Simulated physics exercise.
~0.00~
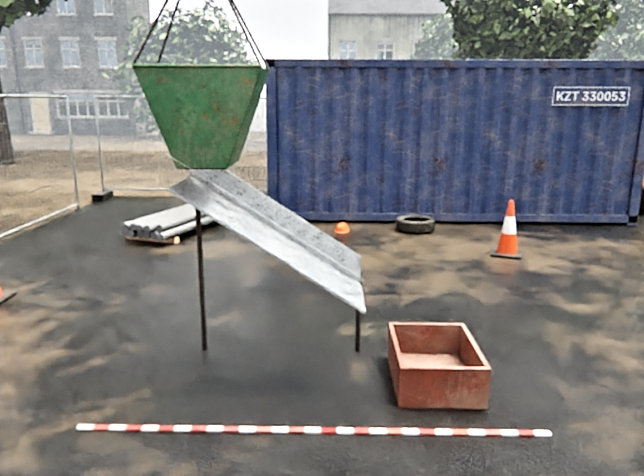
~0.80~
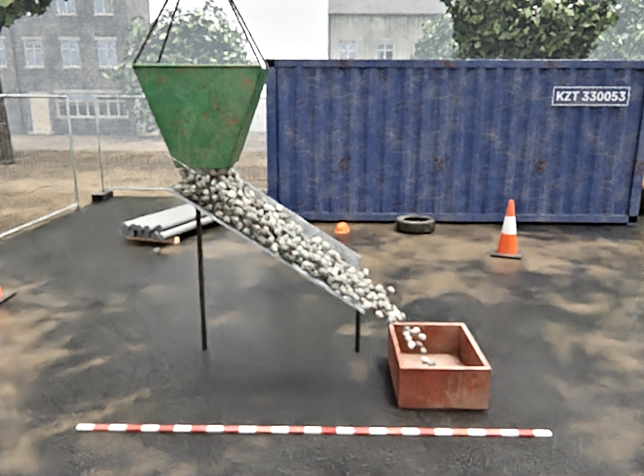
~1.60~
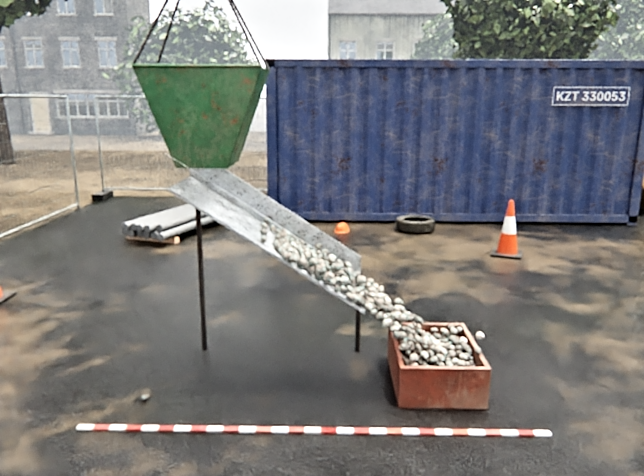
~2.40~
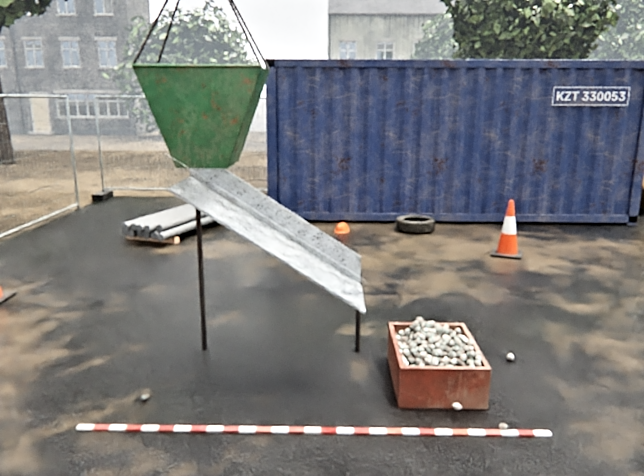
To begin with, a green hopper hangs above an empty, sloping steel chute, with an open reddish box on the ground near its lower end and a blue container behind. Pale, rounded stones then pour from the bottom of the hopper and spread down the chute to the right, the first ones dropping into the box. The upper part of the chute clears as the rest slide down and heap up in the box, while one stray stone lies on the ground at the left. Finally the chute is bare and the box is full, with a few stones scattered beside it.
